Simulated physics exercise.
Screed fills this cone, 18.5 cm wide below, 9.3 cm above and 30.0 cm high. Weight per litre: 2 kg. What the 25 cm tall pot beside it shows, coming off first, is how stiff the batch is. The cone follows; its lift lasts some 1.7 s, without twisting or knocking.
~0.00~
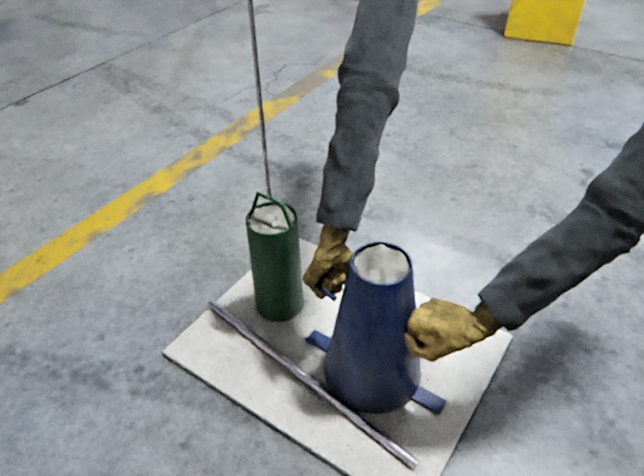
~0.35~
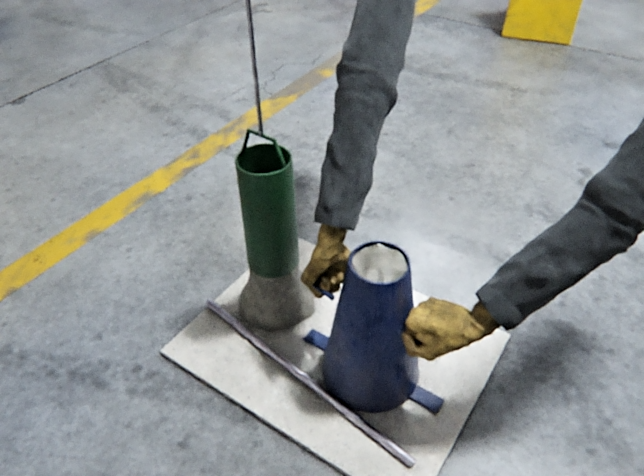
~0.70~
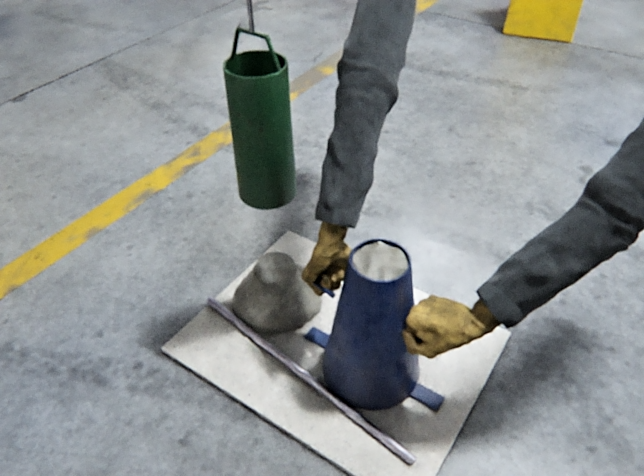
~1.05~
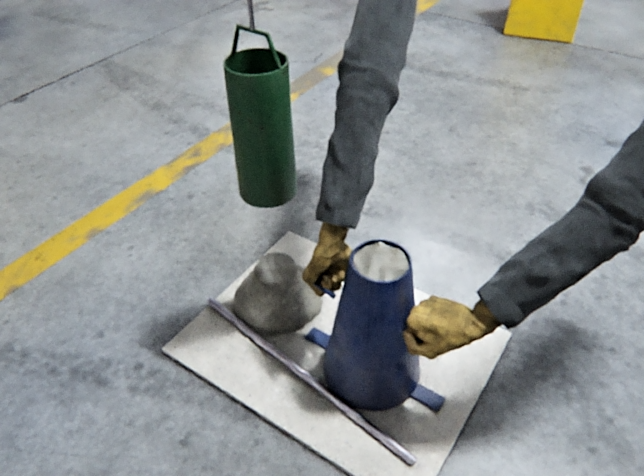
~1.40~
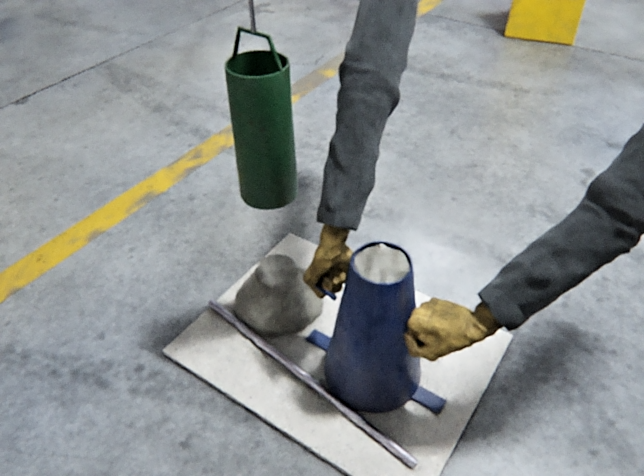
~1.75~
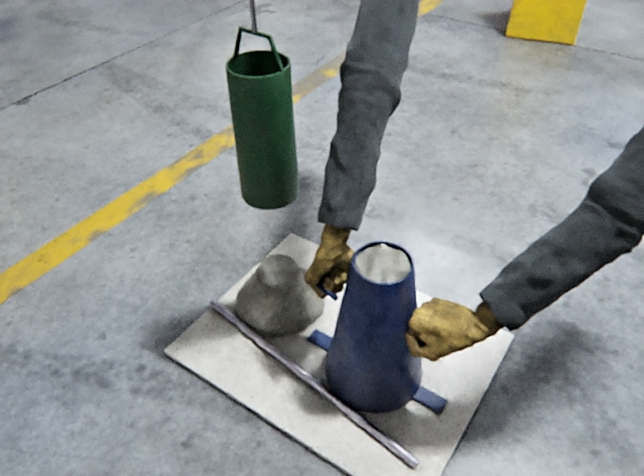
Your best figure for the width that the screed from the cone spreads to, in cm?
28 centimetres or thereabouts.
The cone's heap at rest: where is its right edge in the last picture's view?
Around (445, 381).
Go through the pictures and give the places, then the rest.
Middle of the pot's mouth at (272, 219), still down; middle of the cone's top at (381, 263), not yet moved, in the first frame.
Middle of the pot's mouth at (264, 160), raised 13 cm; middle of the cone's top at (379, 263), not yet moved, in the second frame.
Middle of the pot's mouth at (255, 65), raised 31 cm; what the pot left 11 cm high and 20 cm wide, top at (275, 267); middle of the cone's top at (380, 260), not yet moved, in the third frame.
Middle of the pot's mouth at (256, 63), raised 31 cm; what the pot left 11 cm high and 20 cm wide, top at (276, 267); middle of the cone's top at (381, 261), not yet moved, in the fourth frame.
Middle of the pot's mouth at (257, 65), raised 31 cm; what the pot left 11 cm high and 20 cm wide, top at (277, 269); middle of the cone's top at (382, 263), not yet moved, in the fifth frame.
Middle of the pot's mouth at (258, 65), raised 31 cm; what the pot left 11 cm high and 20 cm wide, top at (278, 269); middle of the cone's top at (383, 263), not yet moved, in the sixth frame.
After 2.2 s, the cone is up 7.7 cm; the screed has come down 9.9 cm to 20 cm and is 25 cm wide.
After 2.6 s, the cone is up 19 cm; the screed has come down 15 cm to 15 cm and is 28 cm wide.
After 3.0 s, the cone is up 30 cm; the screed has come down 15 cm to 15 cm and is 28 cm wide.
After 3.5 s, the cone is clear; the screed has come down 15 cm to 15 cm and is 28 cm wide.
After 4.1 s, at rest, the cone is clear; the screed has come down 15 cm to 15 cm and is 28 cm wide.
